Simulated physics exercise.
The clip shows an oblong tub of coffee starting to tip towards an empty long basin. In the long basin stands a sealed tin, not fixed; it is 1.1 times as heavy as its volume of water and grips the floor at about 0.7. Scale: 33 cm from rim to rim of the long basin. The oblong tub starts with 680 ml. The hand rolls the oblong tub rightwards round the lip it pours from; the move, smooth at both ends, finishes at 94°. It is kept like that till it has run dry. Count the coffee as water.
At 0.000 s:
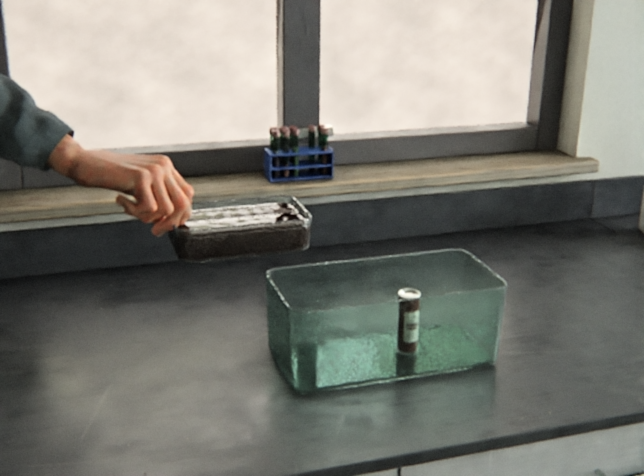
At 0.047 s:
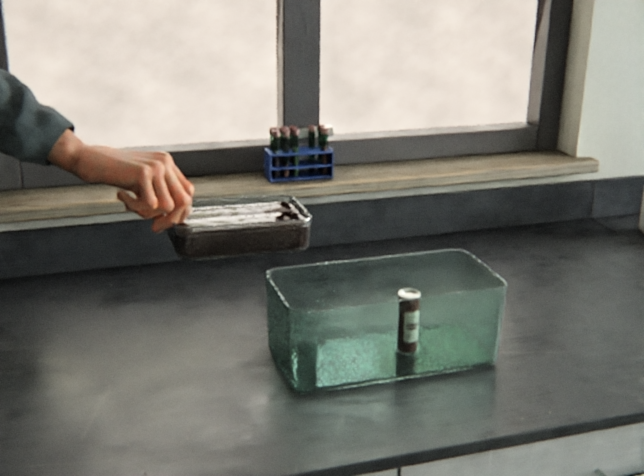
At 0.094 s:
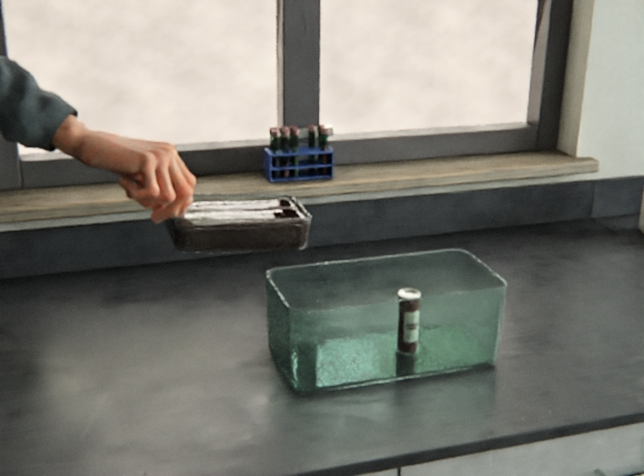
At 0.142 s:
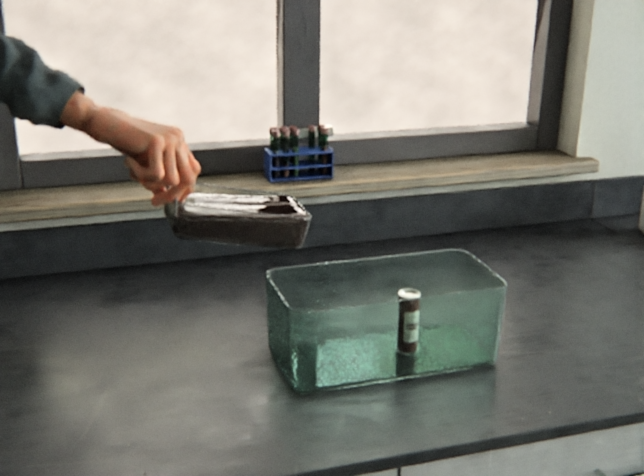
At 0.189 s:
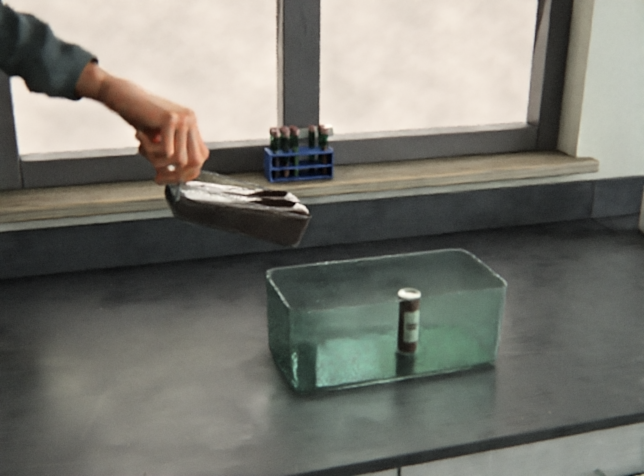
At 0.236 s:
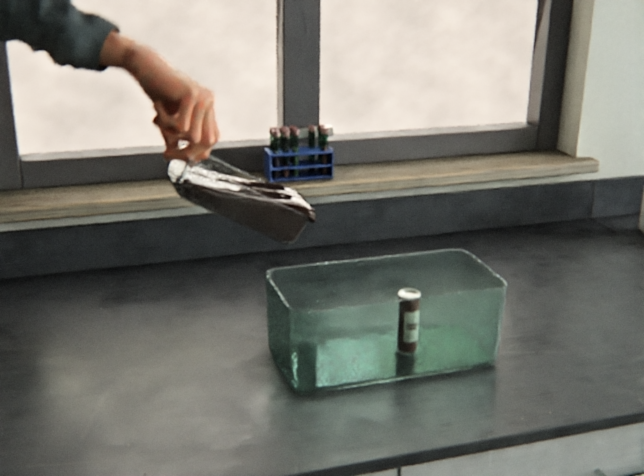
A hand tilted an oblong tub of coffee to the right, barely at first and then more steeply, lifting its left end beside a long green basin on a dark counter.
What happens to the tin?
It goes over.
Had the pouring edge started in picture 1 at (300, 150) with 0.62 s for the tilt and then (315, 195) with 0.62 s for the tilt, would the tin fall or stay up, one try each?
First it keeps standing; then it stays up.
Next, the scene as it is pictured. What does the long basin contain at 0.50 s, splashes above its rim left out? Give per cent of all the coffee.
Some 18 per cent.
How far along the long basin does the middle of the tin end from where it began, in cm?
Some 6.5 cm.
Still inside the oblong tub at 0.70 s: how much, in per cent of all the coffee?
About 1 per cent.
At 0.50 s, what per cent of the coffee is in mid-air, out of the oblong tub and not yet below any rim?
About 70 per cent.
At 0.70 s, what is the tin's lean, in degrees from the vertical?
About 30°.
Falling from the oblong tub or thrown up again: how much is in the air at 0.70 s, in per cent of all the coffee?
Near 7 in a hundred.
Then, 0.50 s in, the tilt is 86° and 13 per cent is still to pour; the tin stands where it began.
Then, 0.70 s in, the tilt is 94° and 1 per cent is still to pour; the tin leans 31°.
Then, 0.90 s in, the tilt is 94° and 0 per cent is still to pour; the tin lies on its side.
Then, 1.12 s in, the tilt is 94° and 0 per cent is still to pour; the tin lies on its side.
Finally, the tin lies on its side.
